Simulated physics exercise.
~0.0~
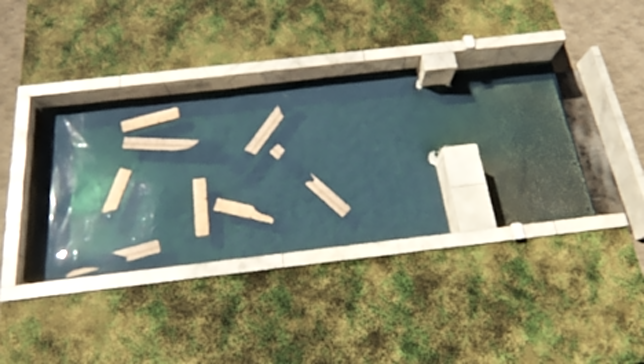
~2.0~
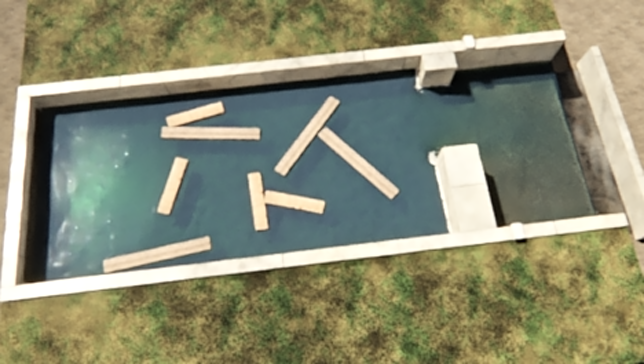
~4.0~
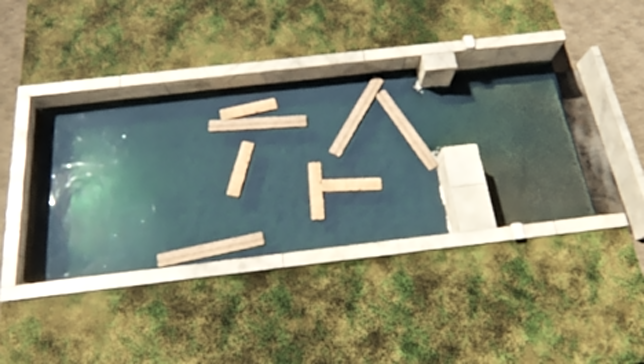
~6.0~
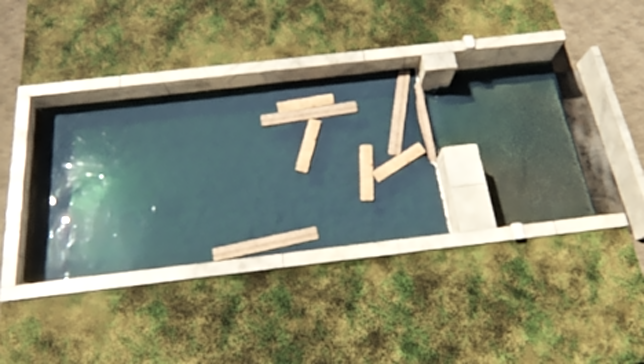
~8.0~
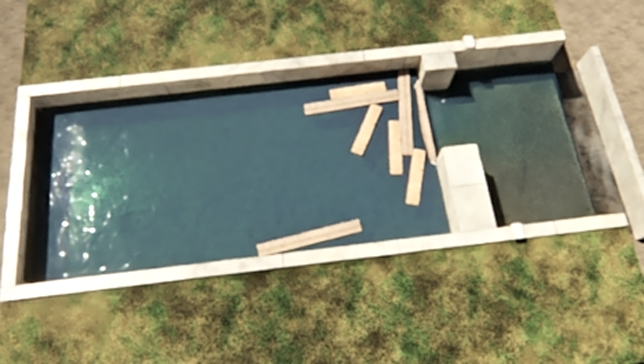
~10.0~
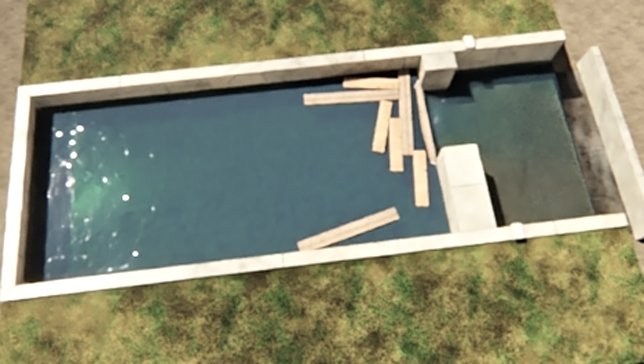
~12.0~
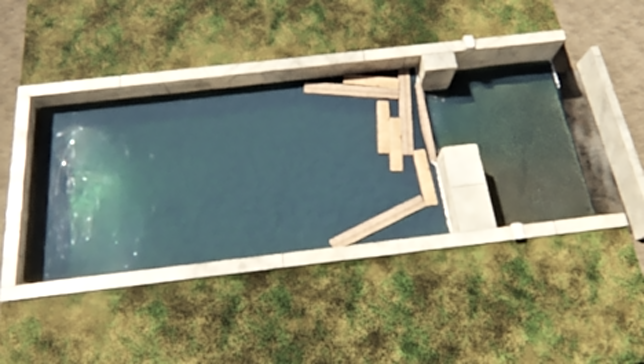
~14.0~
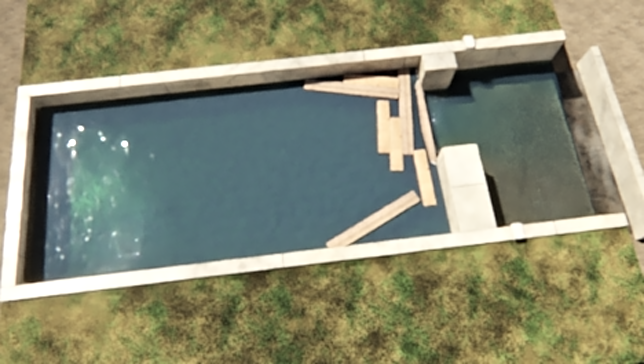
A long pale-walled channel of dark blue water, seen from high above, lies across patchy green and brown grass, with two pale blocks narrowing it toward the right. Light wooden boards and planks float scattered over the left and middle, near a glinting patch at the left end. They drift steadily right, turning as they go, and the leading ones swing upright against the gap between the blocks. The others close in behind them, while a long plank trails along the lower wall and then tilts into the cluster. Finally the wood sits jammed and nearly still before the gap, with none beyond it.
